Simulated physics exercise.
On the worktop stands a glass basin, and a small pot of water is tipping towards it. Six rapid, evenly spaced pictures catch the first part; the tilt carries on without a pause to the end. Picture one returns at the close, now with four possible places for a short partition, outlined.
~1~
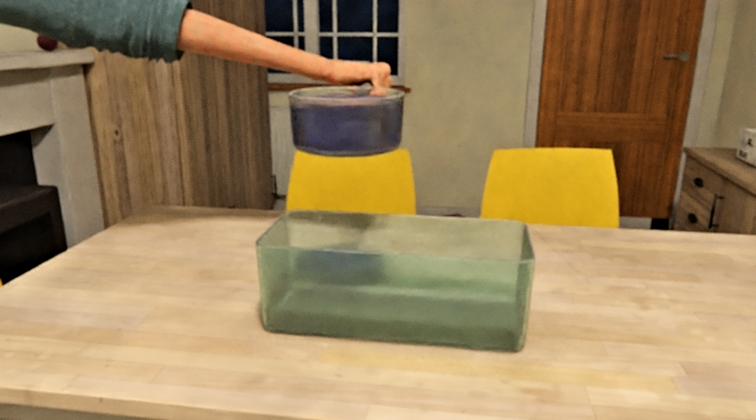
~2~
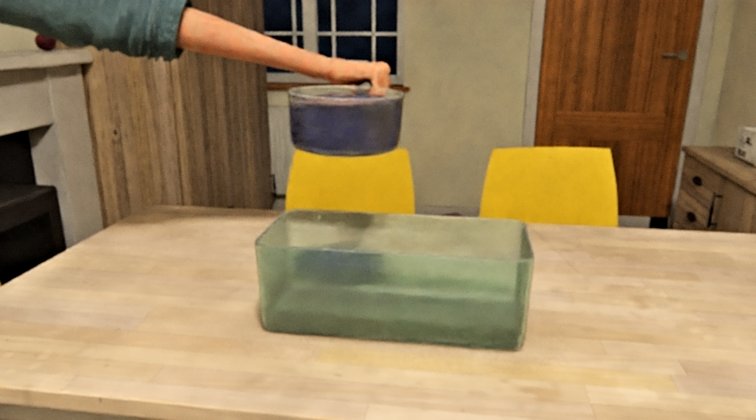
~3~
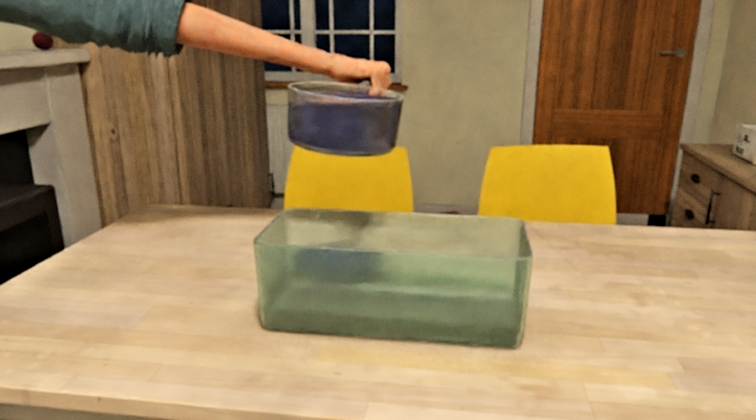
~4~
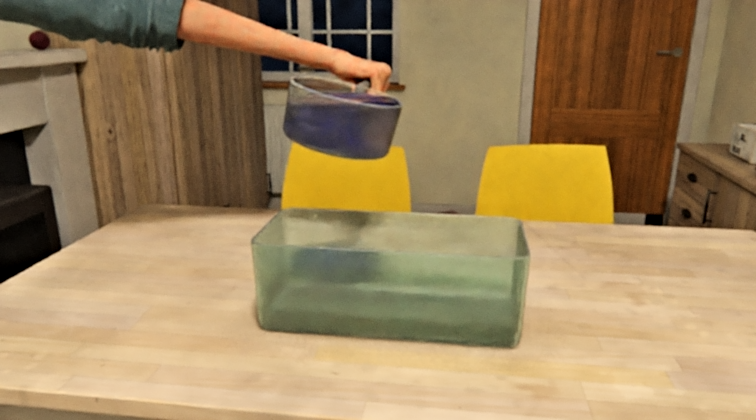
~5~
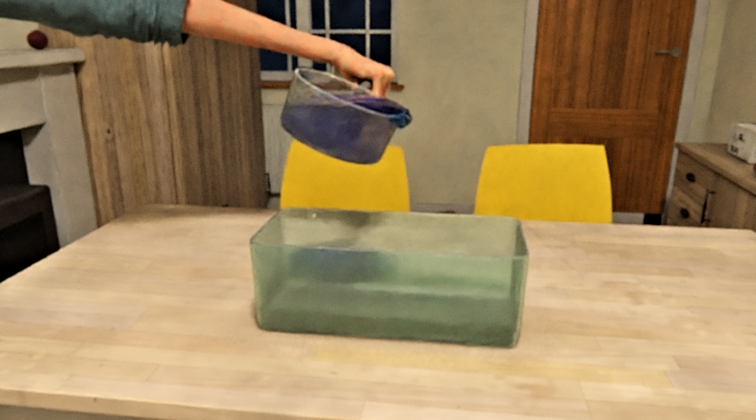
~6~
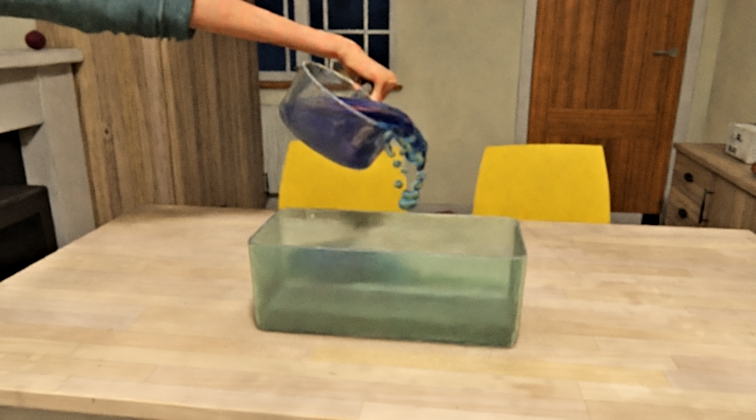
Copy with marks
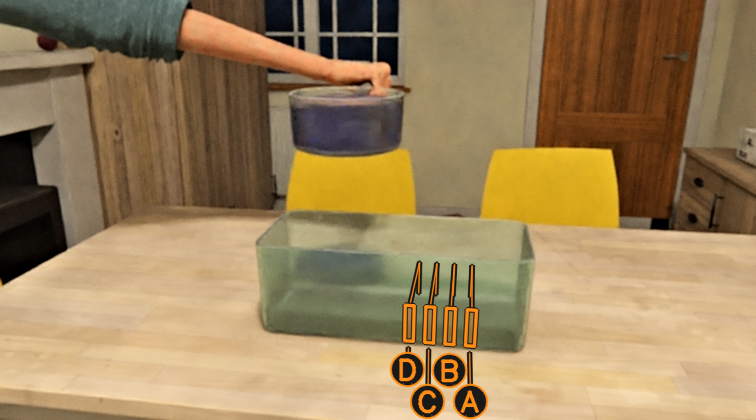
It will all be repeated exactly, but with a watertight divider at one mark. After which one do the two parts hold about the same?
I would pick place B.
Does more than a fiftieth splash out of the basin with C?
No.
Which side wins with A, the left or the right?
The left side.
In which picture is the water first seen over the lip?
In picture 5.
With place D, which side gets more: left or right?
More ends on the right.
In orange, A at (469, 352); B at (449, 351); C at (428, 349); D at (408, 347).
For place A, about 78 % ends left of the wall and 20 % right of it.
For place B, about 47 % ends left of the wall and 52 % right of it.
For place C, about 28 % ends left of the wall and 71 % right of it.
For place D, about 16 % ends left of the wall and 83 % right of it.
